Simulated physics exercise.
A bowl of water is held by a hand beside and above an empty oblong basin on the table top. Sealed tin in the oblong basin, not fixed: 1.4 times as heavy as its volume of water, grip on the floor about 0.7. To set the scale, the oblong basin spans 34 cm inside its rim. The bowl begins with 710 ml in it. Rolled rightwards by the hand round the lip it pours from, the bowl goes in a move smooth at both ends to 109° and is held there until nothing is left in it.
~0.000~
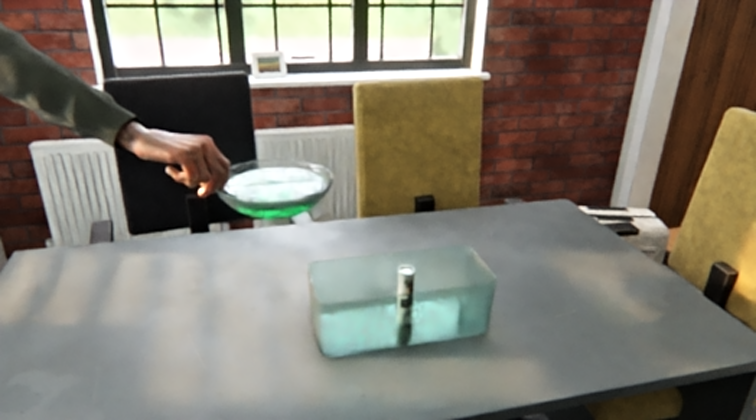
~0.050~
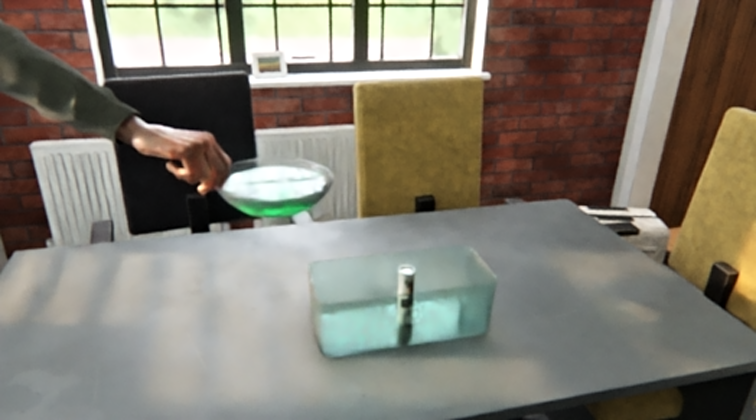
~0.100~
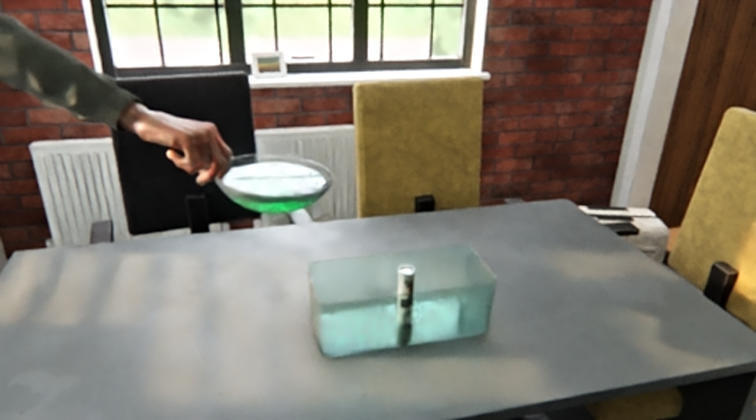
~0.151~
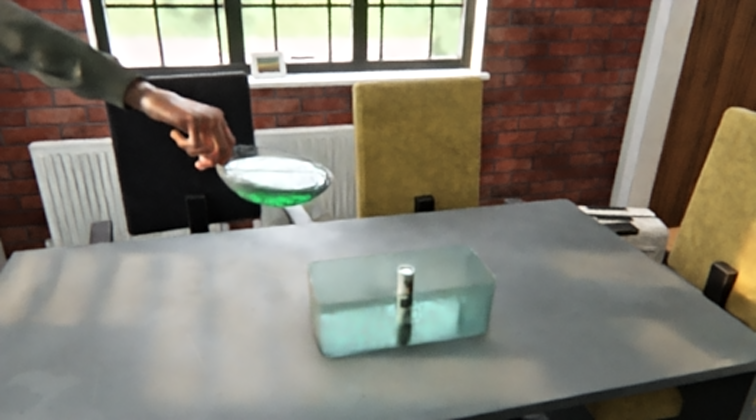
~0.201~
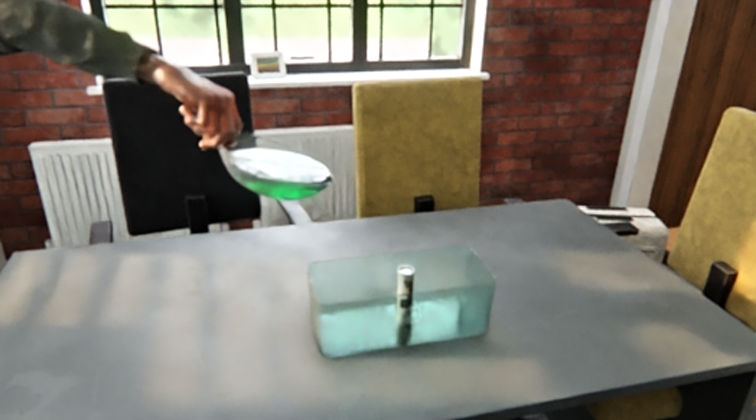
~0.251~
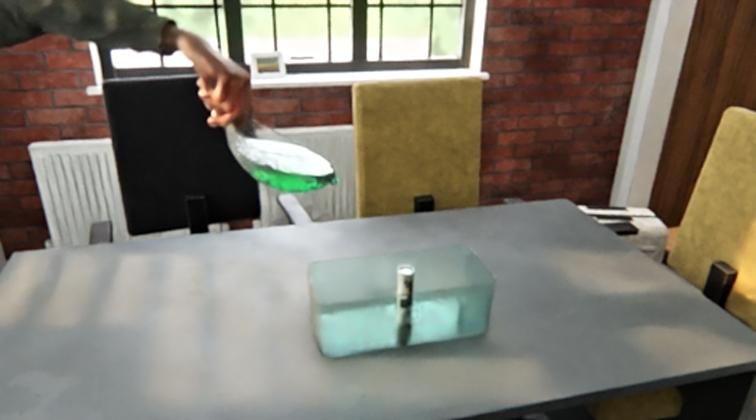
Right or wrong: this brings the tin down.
Wrong, the tin stays up.
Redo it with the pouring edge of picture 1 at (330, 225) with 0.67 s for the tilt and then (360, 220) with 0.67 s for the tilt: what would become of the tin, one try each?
Trial 1 - tin tips; trial 2 - tin stays standing.
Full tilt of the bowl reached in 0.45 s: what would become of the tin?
With that tilt, the tin stays on its base.
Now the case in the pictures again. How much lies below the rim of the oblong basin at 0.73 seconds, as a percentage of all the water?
That comes to about 96 percent.
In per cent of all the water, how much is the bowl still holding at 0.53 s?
Around 1 percent.
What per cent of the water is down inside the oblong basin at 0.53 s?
Some 14 per cent.
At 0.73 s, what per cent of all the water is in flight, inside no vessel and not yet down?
Estimate: About 4 in a hundred.
By 0.53 s the tilt is 97° and 1 per cent is still to pour; the tin stands where it began.
By 0.73 s the tilt is 109° and 0 per cent is still to pour; the tin stands where it began.
By 0.94 s the tilt is 109° and 0 per cent is still to pour; the tin stands where it began.
By 1.17 s the tilt is 109° and 0 per cent is still to pour; the tin stands where it began.
At rest the tin stands where it began.
